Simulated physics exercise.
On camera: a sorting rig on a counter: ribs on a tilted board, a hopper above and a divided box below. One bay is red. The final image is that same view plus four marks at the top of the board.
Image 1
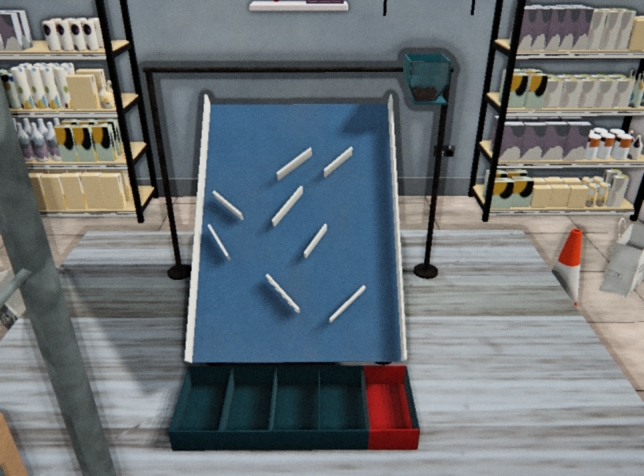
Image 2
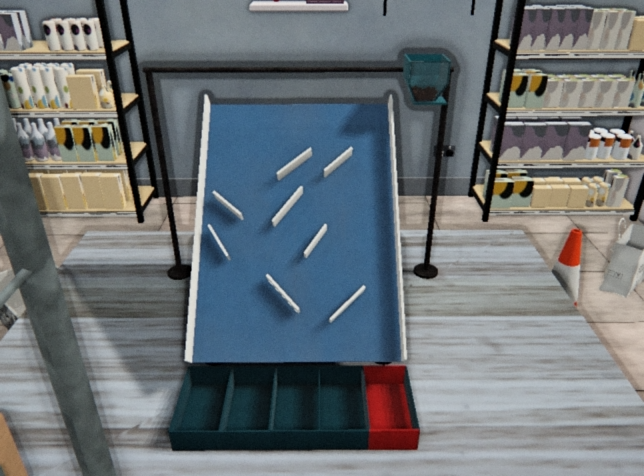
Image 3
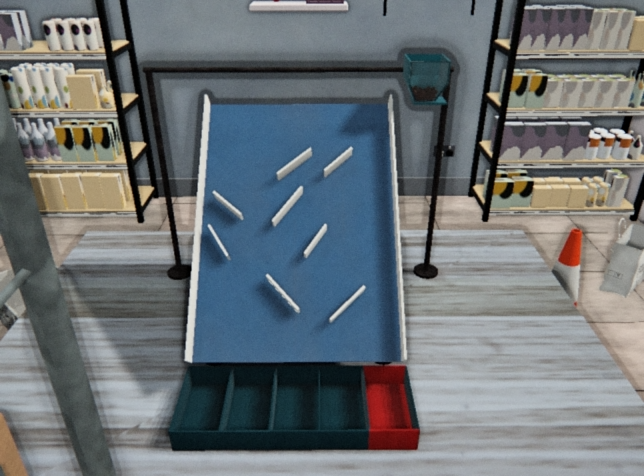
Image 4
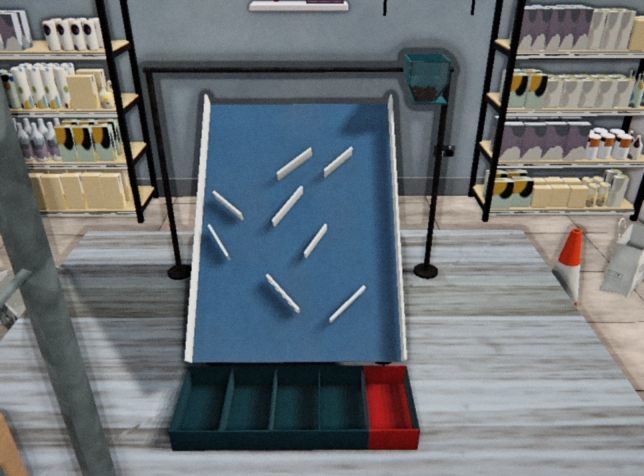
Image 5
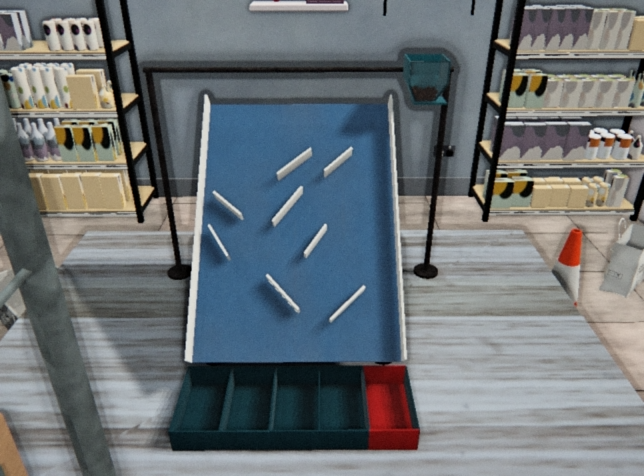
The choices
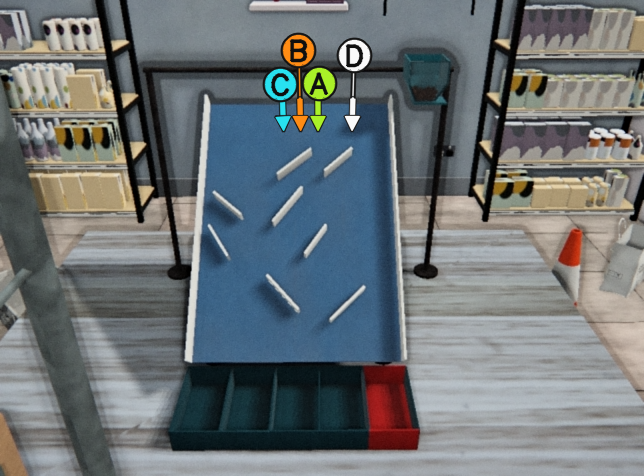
On a counter, a hopper hangs above a ribbed blue board and divided box, all motionless.
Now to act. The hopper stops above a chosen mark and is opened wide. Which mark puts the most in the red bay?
Use mark D.
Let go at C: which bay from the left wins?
It is the second one.
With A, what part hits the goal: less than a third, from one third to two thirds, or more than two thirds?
It is less than a third.
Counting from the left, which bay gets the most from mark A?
The fourth from the left.
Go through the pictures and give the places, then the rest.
In the first picture, hopper at (424, 92), allspice berries, door shut.
In the second picture, ribs (277, 173) to (311, 148), (325, 170) to (352, 147), (214, 192) to (241, 214).
In the third picture, ribs (273, 221) to (302, 186), (209, 225) to (227, 256), (305, 253) to (326, 224).
In the fourth picture, ribs (267, 275) to (298, 309), (330, 319) to (365, 286).
In the fifth picture, red bay at (394, 438), number 5 of 5 from the left.
On the marked copy, mark A meets the board at (318, 125); mark B meets the board at (300, 125); mark C meets the board at (283, 125); mark D meets the board at (352, 125).
With A, none in the red bay, all in other bays.
With B, none in the red bay, nearly all in other bays.
With C, none in the red bay, nearly all in other bays, a small part outside the box.
With D, about half in the red bay, about half in other bays.
